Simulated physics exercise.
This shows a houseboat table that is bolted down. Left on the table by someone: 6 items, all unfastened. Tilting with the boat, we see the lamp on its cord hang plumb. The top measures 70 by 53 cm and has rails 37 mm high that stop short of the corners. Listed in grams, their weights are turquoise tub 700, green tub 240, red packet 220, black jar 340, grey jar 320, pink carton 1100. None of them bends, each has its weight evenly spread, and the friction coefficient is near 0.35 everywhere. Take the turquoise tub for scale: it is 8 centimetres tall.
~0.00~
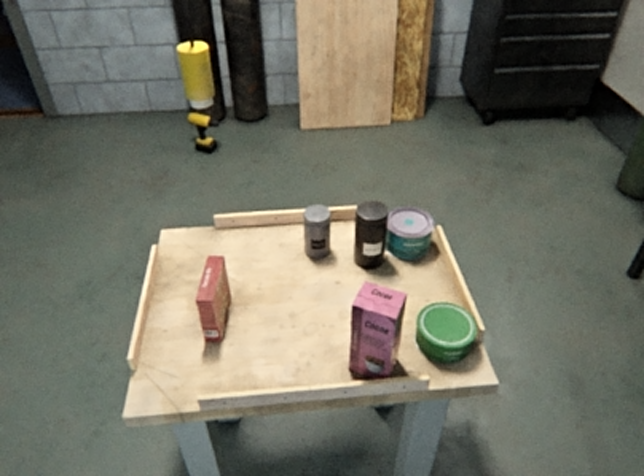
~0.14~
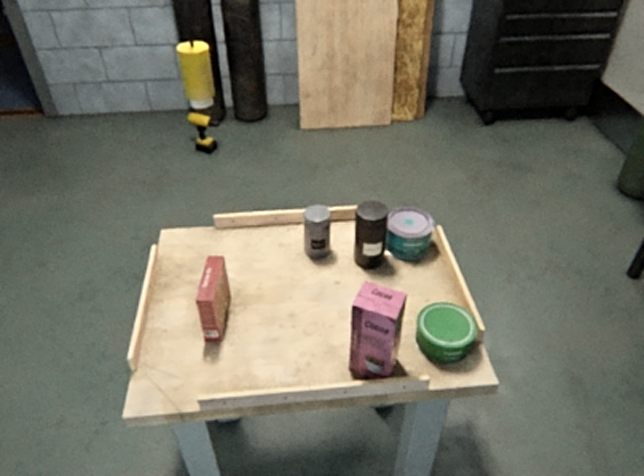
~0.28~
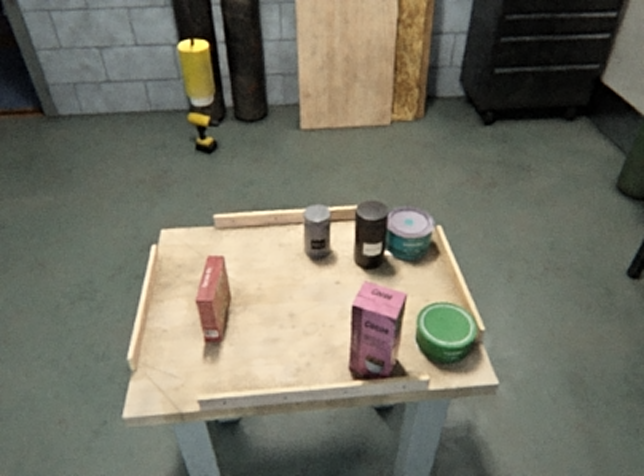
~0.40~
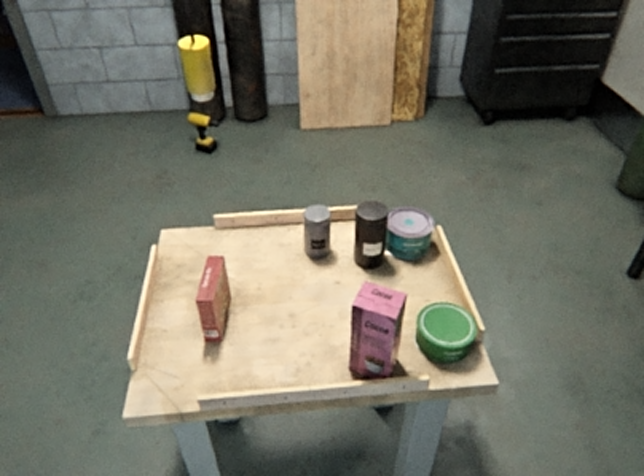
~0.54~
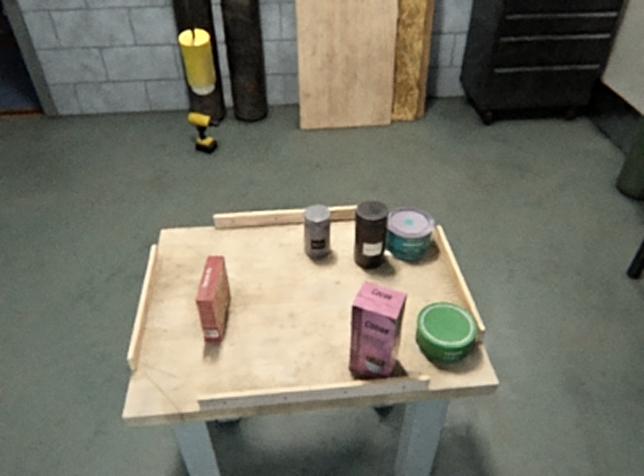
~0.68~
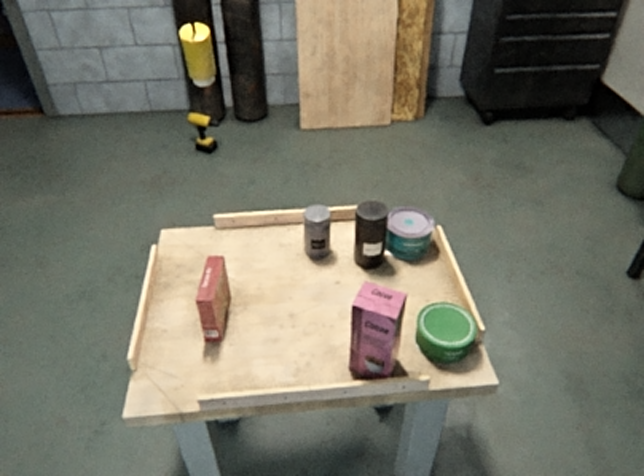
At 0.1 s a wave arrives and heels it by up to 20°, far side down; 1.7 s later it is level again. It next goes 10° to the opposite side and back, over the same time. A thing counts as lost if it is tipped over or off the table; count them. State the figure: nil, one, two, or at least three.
The figure is nil.
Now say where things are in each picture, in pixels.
Boat level; turquoise tub (408, 233); green tub (445, 333), in the first frame.
Boat level; grey jar (317, 232); pink carton (376, 334), in the second frame.
Floor tilted 2°, far side down; red packet (214, 298); black jar (370, 235), in the third frame.
Floor tilted 6°, far side down; grey jar (317, 232); pink carton (376, 334), in the fourth frame.
Floor tilted 11°, far side down; red packet (214, 298); black jar (370, 235), in the fifth frame.
Floor tilted 15°, far side down; turquoise tub (408, 233); green tub (445, 333), in the sixth frame.
After 1.08 s, floor tilted 19°, far side down.
After 1.18 s, floor tilted 17°, far side down.
After 2.08 s, floor tilted 2°, near side down.
In the end (4.0 s), all 6 under 5 cm from the start. In the last view, turquoise tub near (407, 232), green tub near (444, 332).
